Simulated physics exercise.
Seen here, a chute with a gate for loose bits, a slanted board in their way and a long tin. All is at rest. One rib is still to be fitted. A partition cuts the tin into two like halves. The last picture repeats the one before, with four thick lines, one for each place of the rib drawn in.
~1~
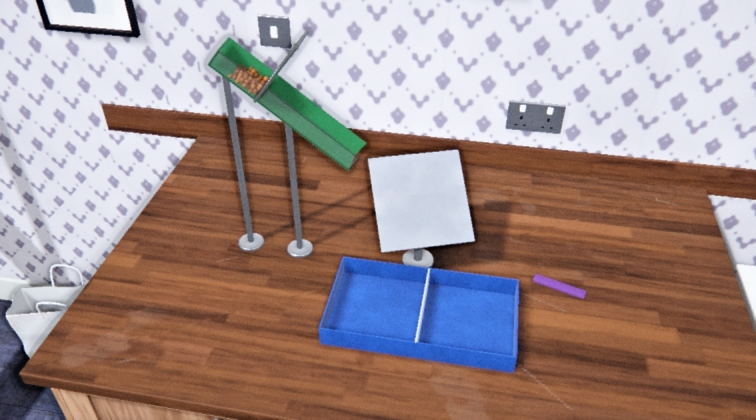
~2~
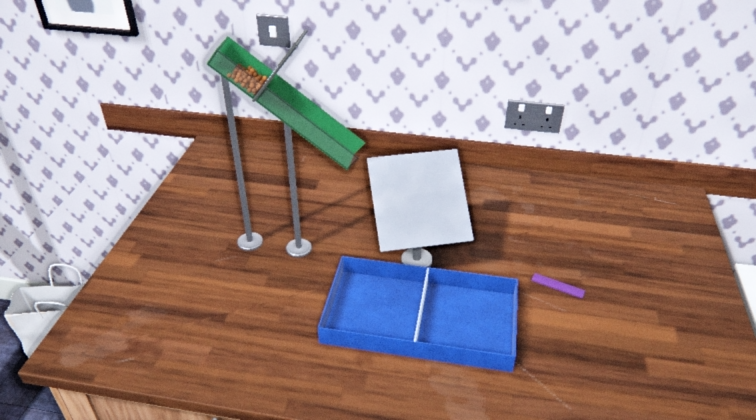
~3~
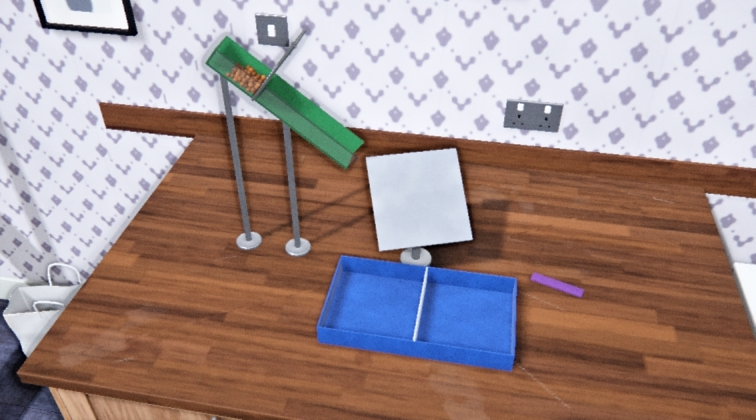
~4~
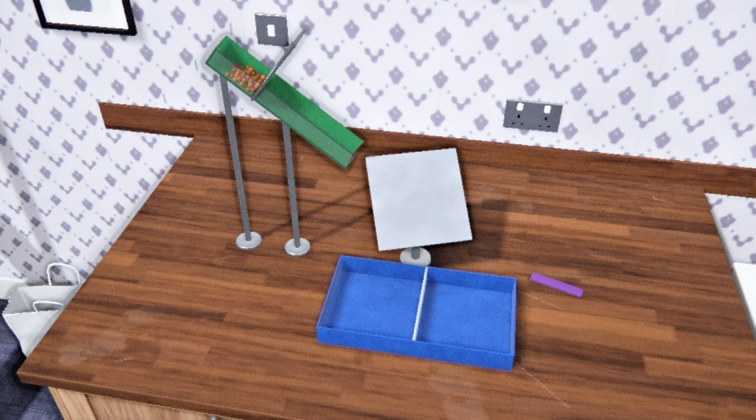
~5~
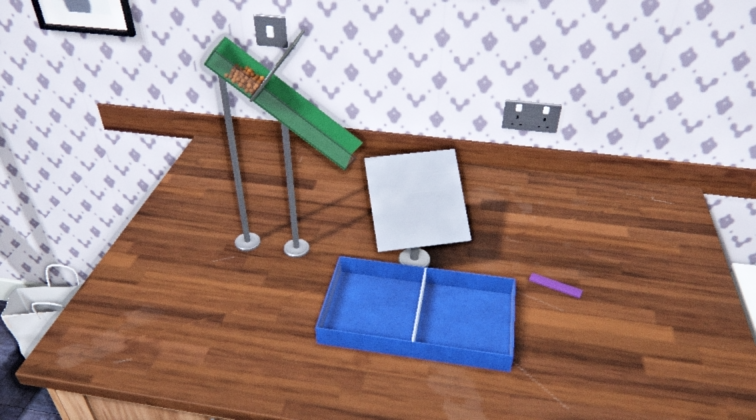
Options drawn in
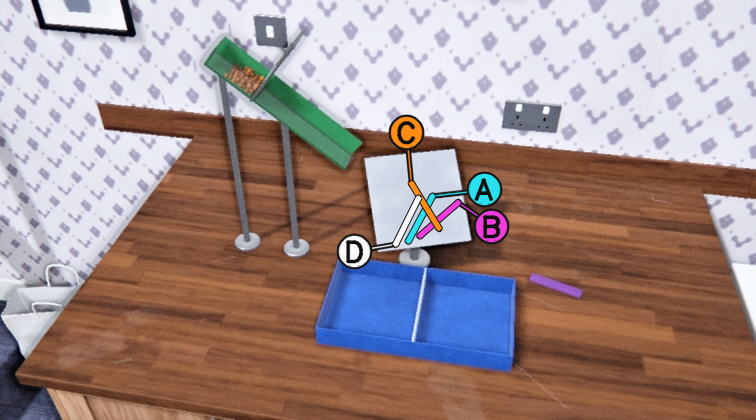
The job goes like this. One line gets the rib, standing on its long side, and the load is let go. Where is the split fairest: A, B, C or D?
The answer is line B.
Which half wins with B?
More lands on the left.
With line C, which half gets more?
More lands on the right.
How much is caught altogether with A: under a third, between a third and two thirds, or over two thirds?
Over two thirds.
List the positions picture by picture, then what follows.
Load behind the gate near (250, 79), cereal balls; lip of the chute near (352, 163), sloping fairly steeply, in the first frame.
Middle of the board near (420, 199), tilted fairly steeply; middle of its low edge near (428, 246); of its high edge near (413, 153), in the second frame.
Front corners of the tin near (318, 327) and (514, 356); front end of its middle wall near (414, 341), in the third frame.
Middle of the load near (248, 78); lip near (349, 161), in the fourth frame.
Middle of the load near (247, 79); lip near (348, 162), in the fifth frame.
On the marked copy, line A from (432, 196) to (408, 241); line B from (458, 202) to (419, 235); line C from (411, 183) to (439, 228); line D from (418, 198) to (395, 244).
With A, of what is caught, all but a few in the left half, a small share in the right.
With B, of what is caught, close to two thirds in the left half, close to a third in the right.
With C, of what is caught, only a few in the left half, all but a few in the right.
With D, of what is caught, all but a few in the left half, a small share in the right.
